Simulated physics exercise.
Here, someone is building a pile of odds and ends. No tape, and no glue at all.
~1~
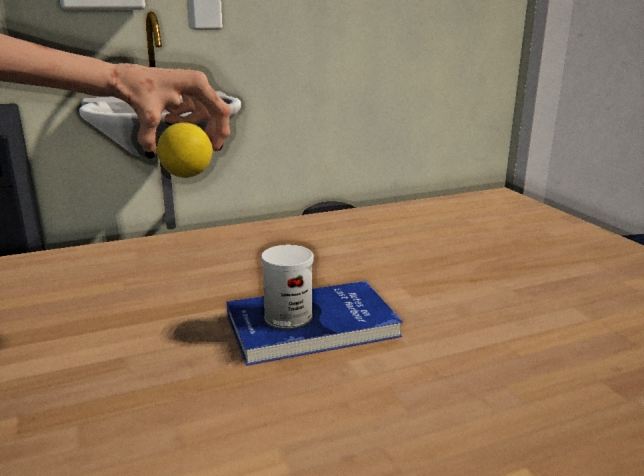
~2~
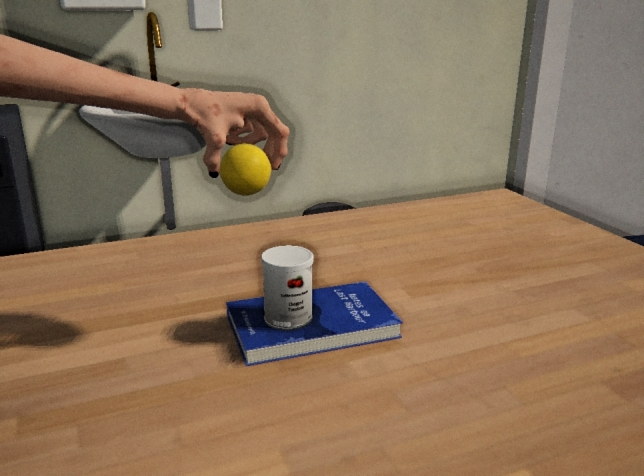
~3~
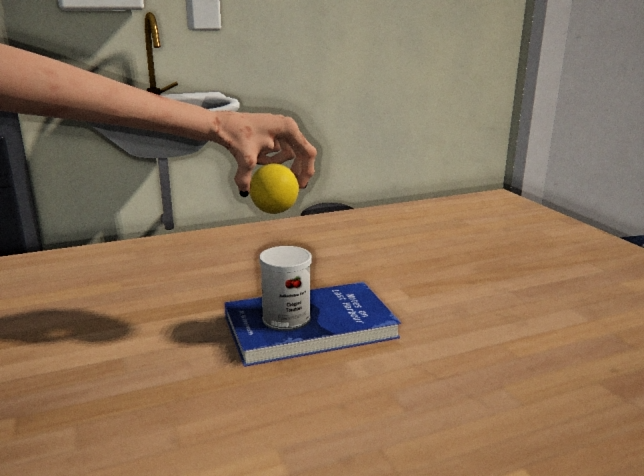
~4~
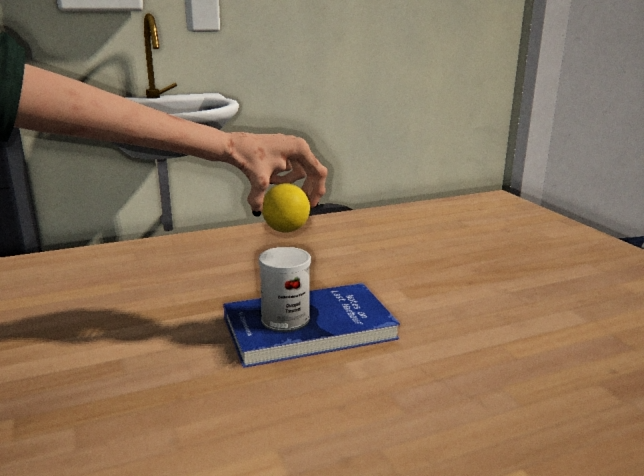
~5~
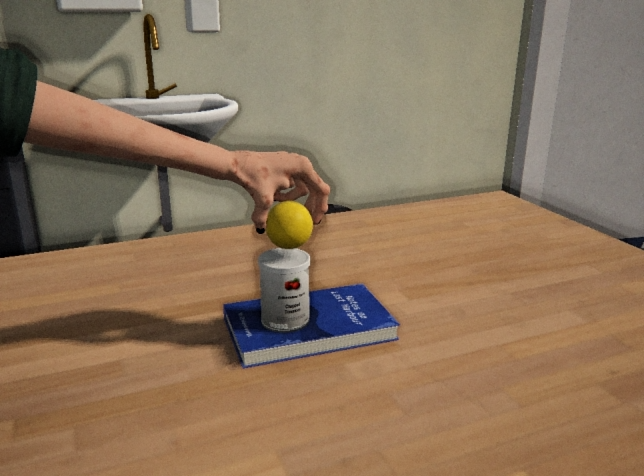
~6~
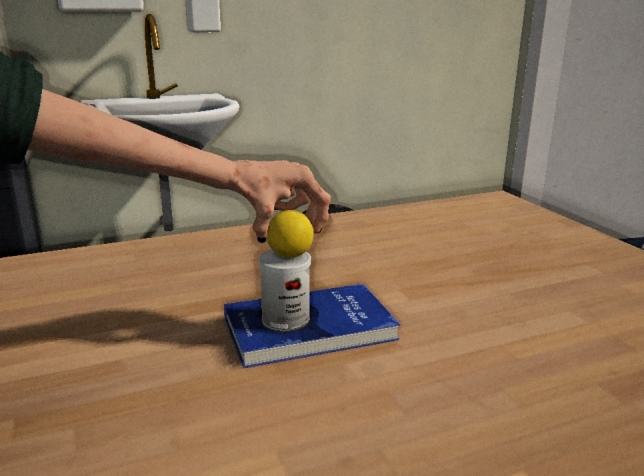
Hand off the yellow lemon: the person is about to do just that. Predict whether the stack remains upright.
Prediction: The stack remains upright.
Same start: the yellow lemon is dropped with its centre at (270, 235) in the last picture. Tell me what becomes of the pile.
Afterwards the pile remains stable.
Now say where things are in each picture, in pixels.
In the first frame, on its way; yellow lemon (185, 151); blue book (312, 319).
In the second frame, on its way; yellow lemon (246, 170); blue book (312, 319).
In the third frame, on its way; yellow lemon (274, 189); blue book (310, 320).
In the fourth frame, on its way; yellow lemon (286, 208); blue book (309, 321).
In the fifth frame, on its way; yellow lemon (289, 225); blue book (309, 322).
In the sixth frame, in place under the hand; yellow lemon (290, 234); blue book (309, 322).
Then, 0.70 s later than the last frame, all is still.
Then, 1.70 s later than the last frame, yellow lemon resting near (290, 234).
When it is over, all 3 as before. End places, in pixels of the last picture, yellow lemon near (290, 235). The pile stays up.
